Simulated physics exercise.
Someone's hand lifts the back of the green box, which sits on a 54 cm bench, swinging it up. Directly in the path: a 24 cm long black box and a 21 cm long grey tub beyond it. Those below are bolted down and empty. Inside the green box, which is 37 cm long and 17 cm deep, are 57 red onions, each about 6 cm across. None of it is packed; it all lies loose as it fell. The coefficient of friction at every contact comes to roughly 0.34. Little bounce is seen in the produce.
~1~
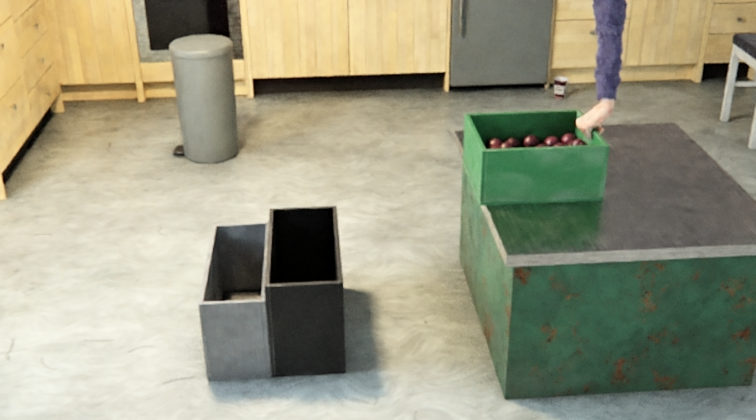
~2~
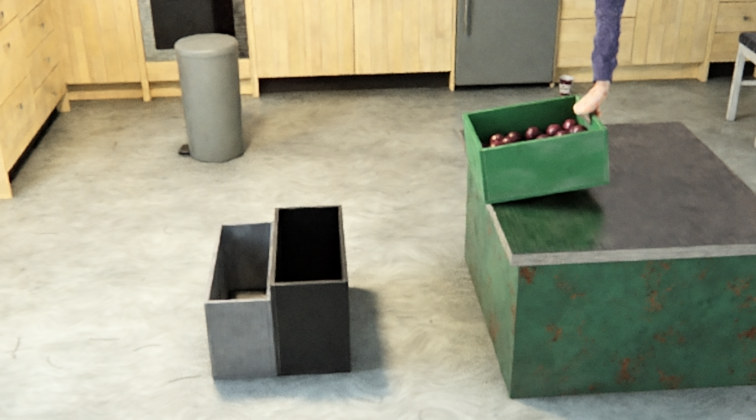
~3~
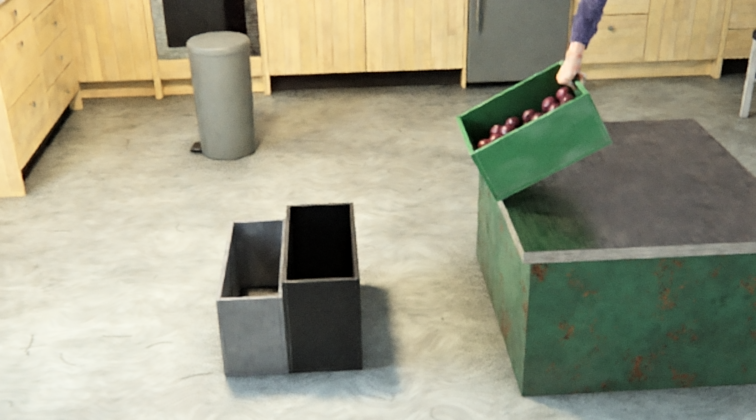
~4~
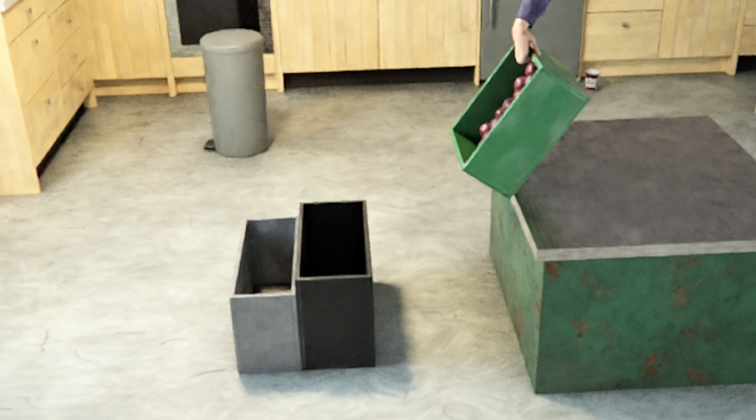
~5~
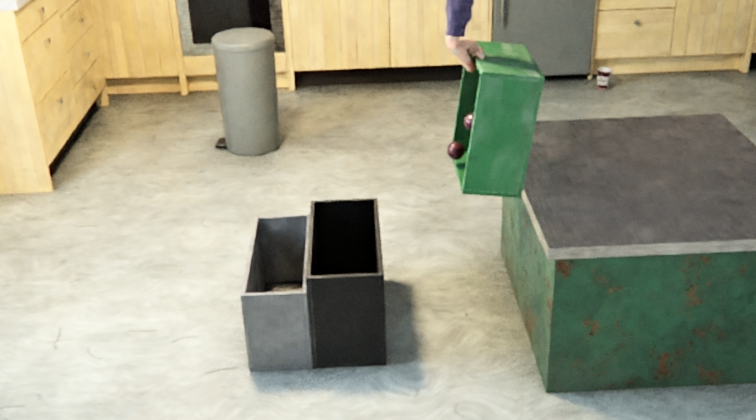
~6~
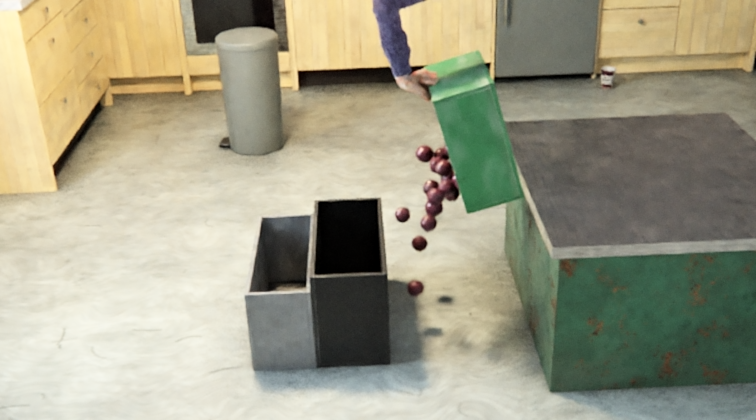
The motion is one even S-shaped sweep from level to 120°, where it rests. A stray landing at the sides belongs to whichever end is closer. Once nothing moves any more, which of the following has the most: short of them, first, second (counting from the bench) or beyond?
I would say before has the most.
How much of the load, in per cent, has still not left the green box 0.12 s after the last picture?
Around 55 per cent of the load.
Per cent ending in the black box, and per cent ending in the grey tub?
I'd put it at about 0 percent, then about 0 percent.
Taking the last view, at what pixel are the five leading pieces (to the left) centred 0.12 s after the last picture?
Centre: Approx. (398, 274) px.
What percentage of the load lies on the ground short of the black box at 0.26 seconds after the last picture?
30 % by then.
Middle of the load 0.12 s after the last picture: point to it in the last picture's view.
Centre: Approx. (450, 183).
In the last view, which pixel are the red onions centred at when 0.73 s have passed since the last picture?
I'd place it about (424, 304) in the last view.
Then, 0.12 s after the last picture, tilt 113°; 31 still in the green box, 3 on the ground short of the black box and 23 in the air.
Then, 0.26 s after the last picture, tilt 119°; 13 still in the green box, 18 on the ground short of the black box and 26 in the air.
Then, 0.47 s after the last picture, tilt 120°; 1 still in the green box, 40 on the ground short of the black box and 16 in the air.
When it is over (0.73 s after the last picture), 57 on the ground short of the black box.
